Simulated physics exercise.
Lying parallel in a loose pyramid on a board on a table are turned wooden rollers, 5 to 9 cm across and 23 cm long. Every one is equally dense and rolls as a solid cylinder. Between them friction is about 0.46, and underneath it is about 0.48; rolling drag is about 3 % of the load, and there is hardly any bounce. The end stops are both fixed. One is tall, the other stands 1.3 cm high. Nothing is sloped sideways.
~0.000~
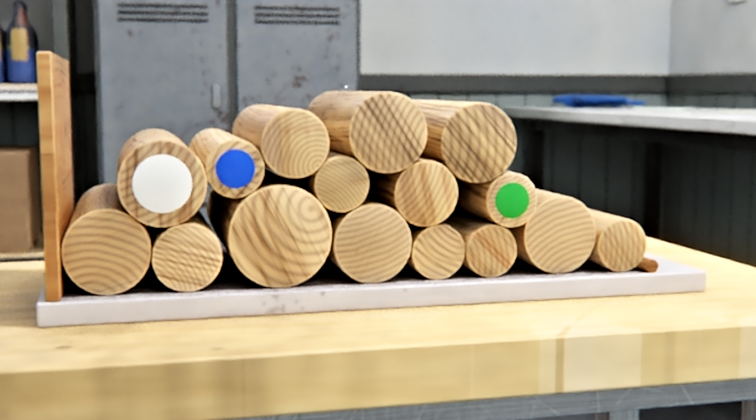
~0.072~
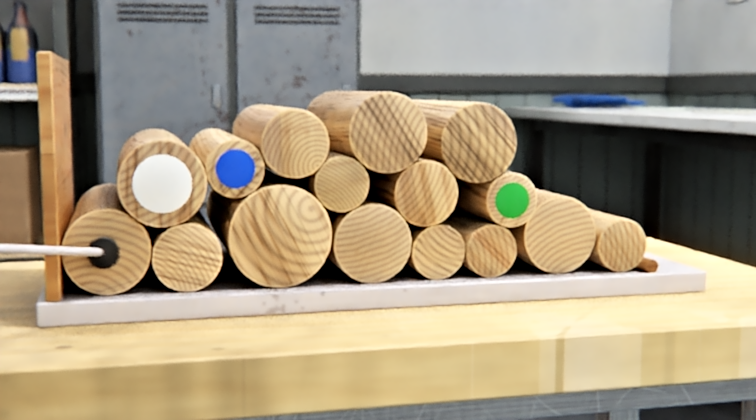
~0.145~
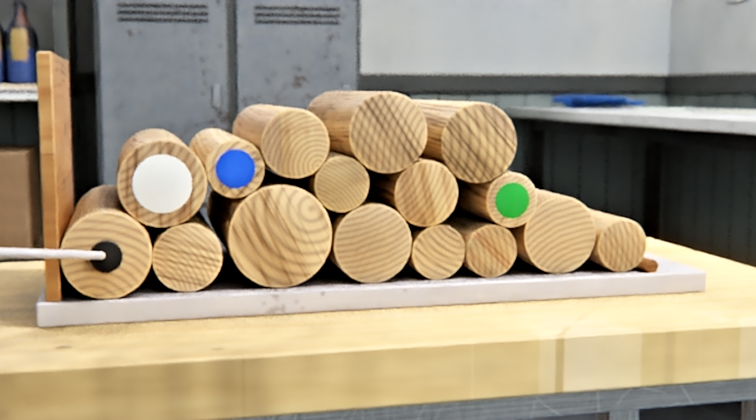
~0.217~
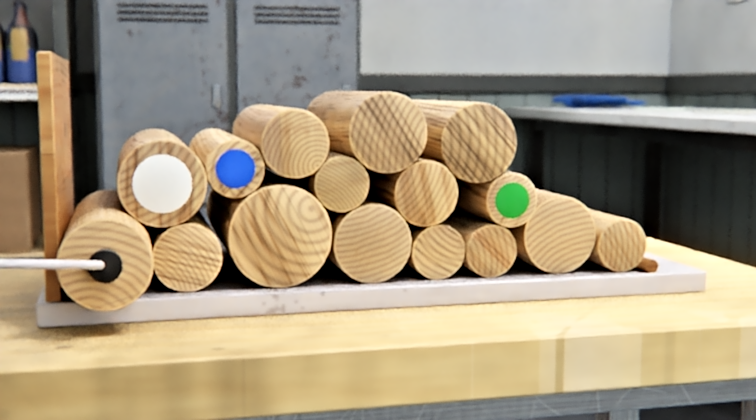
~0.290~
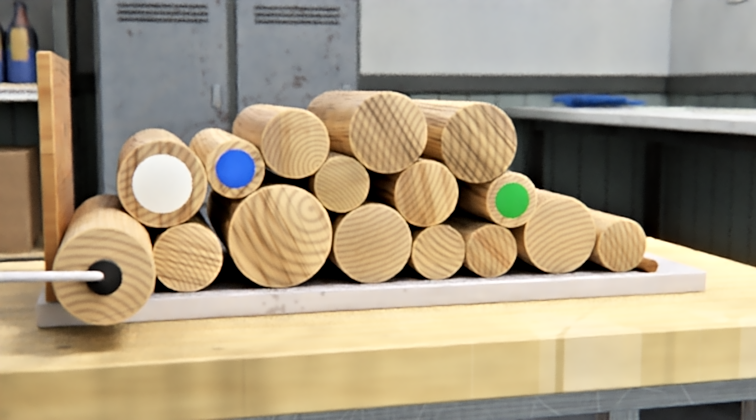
A pale rod with a dark tip met the bottom-left log of a stacked wooden pile and slowly drew it partway out toward the viewer, while the white-, blue- and green-marked logs stayed still.
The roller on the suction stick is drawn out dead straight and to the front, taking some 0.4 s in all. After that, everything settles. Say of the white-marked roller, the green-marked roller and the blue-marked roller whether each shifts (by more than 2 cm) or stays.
White shifts; green stays; blue shifts.
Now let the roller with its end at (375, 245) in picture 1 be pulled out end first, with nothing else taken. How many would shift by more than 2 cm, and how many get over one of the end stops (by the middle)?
The counts come to 1 and 0.
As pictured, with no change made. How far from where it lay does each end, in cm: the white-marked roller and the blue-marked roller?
White-marked roller: 7, blue-marked roller: 7.
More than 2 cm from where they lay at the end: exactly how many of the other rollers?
Count: 3.
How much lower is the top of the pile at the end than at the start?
Something like 0 cm, I'd say.
By 0.56 s, 0 now displaced over 2 cm; white 0.8 cm left; green in place; blue 0.7 cm left and 0.5 cm down.
By 0.63 s, 2 now displaced over 2 cm; white 2.6 cm left and 1.5 cm down; green in place; blue 2.5 cm left and 2.3 cm down.
By 0.80 s, 3 now displaced over 2 cm; white 4.6 cm left and 6 cm down; green in place; blue 5 cm left and 2 cm down.
By 0.92 s, 3 now displaced over 2 cm; white 4.6 cm left and 6 cm down; green in place; blue 6 cm left and 2.4 cm down.
In the end, by 1.2 s, 3 moved over 2 cm; not one over the end stops; white 4.6 cm left and 6 cm down; green in place; blue 6 cm left and 2.4 cm down; top of the pile 19 cm high, from 19 cm.
